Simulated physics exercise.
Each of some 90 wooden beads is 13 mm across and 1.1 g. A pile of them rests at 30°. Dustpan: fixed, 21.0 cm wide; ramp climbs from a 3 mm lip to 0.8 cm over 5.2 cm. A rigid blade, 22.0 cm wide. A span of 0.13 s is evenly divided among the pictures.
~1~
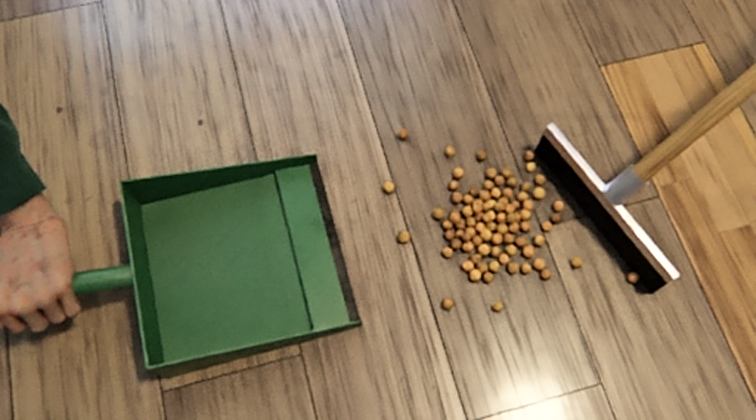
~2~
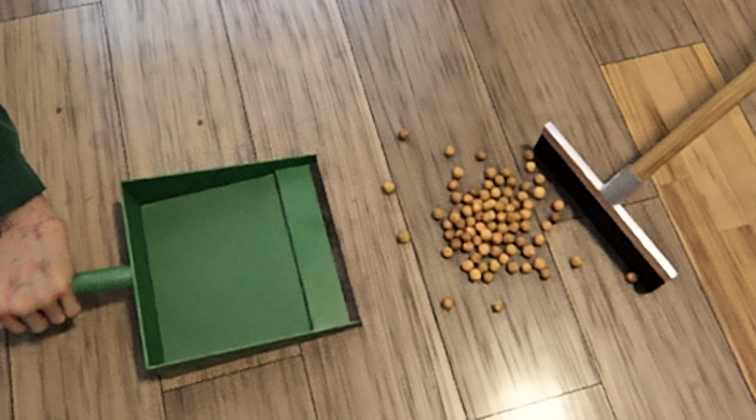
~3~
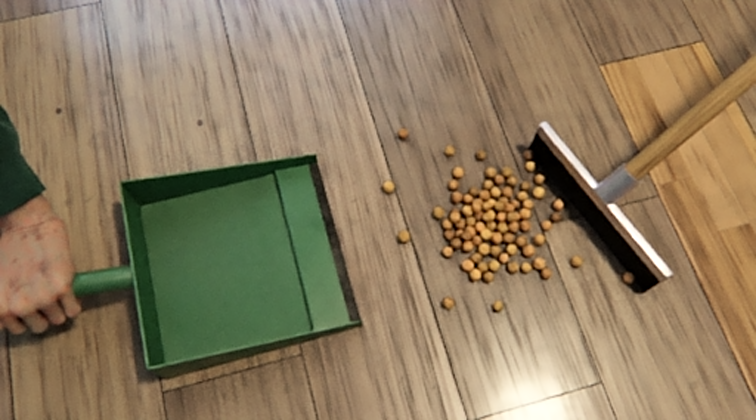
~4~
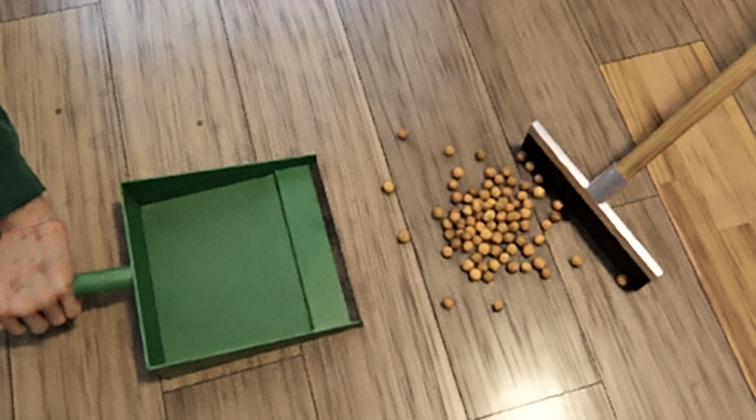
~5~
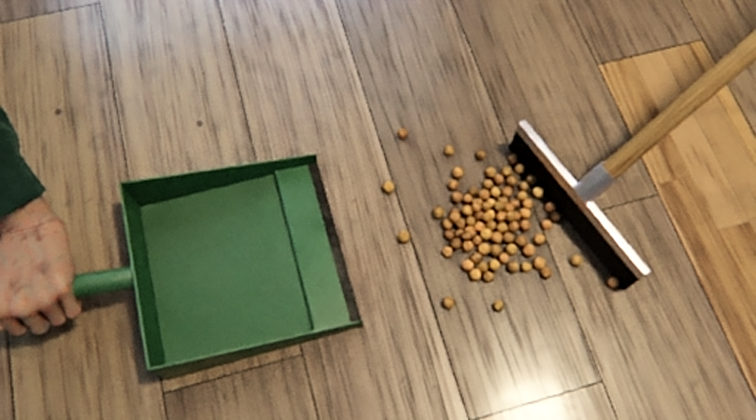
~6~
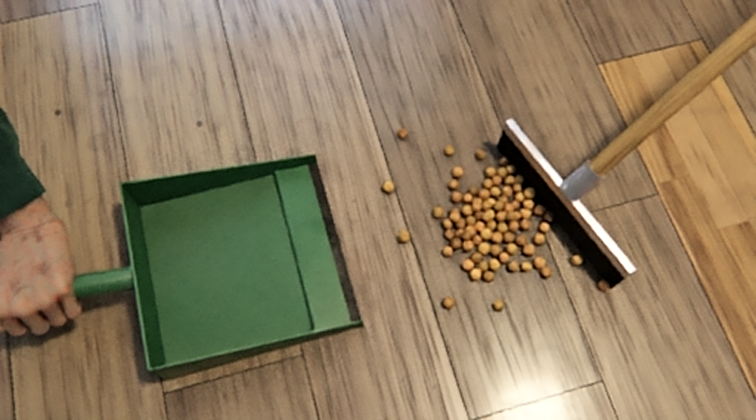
In the video, a hand at the left holds a green dustpan still on a wood floor while a broom at the right slides slowly leftward to the edge of a pile of small round wooden beads, nudging the nearest ones.
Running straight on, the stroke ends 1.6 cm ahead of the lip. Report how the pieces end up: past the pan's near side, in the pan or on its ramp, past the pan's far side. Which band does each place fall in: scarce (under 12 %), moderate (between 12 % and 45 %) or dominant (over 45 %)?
Near side: Medium. Pan: Low. Far side: Low.
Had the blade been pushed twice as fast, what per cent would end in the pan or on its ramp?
Near 20 %.
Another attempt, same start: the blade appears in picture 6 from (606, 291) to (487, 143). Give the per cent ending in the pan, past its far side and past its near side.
That ends as pan 30, far 5, and near 30.
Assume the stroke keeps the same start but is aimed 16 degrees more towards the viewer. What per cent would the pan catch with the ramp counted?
Roughly 15 per cent.
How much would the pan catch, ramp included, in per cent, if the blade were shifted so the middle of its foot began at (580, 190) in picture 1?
Some 5 per cent.
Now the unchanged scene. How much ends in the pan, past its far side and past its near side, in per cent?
Near side 25; pan 5; far side 0.
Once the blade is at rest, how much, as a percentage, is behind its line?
Roughly 10 percent of it.
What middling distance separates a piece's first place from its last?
Median: Approx. 16 cm.
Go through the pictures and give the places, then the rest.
Blade from (670, 277) to (549, 131), moved 0.0 cm, 0 of the pieces shifted so far; middle of the pieces at (491, 226); pan at (230, 268), in the first picture.
Blade from (669, 277) to (547, 131), moved 0.2 cm, 0 of the pieces shifted so far; middle of the pieces at (491, 226), in the second picture.
Blade from (663, 276) to (542, 130), moved 0.8 cm, 1 of the pieces shifted so far; middle of the pieces at (491, 226), in the third picture.
Blade from (654, 275) to (534, 129), moved 1.8 cm, 2 of the pieces shifted so far; middle of the pieces at (491, 225), in the fourth picture.
Blade from (641, 273) to (521, 128), moved 3.2 cm, 5 of the pieces shifted so far; middle of the pieces at (491, 225), in the fifth picture.
Blade from (627, 272) to (508, 127), moved 4.7 cm, 11 of the pieces shifted so far; middle of the pieces at (491, 225); pan at (231, 269), in the sixth picture.
Then, 0.18 s after the last picture, middle of the blade 15 cm from the lip; 0 % over the lip, far side 0 %, near side 10 %.
Then, 0.31 s after the last picture, middle of the blade 8 cm from the lip; 0 % over the lip, far side 0 %, near side 20 %.
Then, 0.56 s after the last picture, middle of the blade 5 cm from the lip; 5 % over the lip, far side 0 %, near side 25 %.
In the end, near side 25 %, pan 5 %, far side 0 %, in front of the lip or behind the blade 70 %.
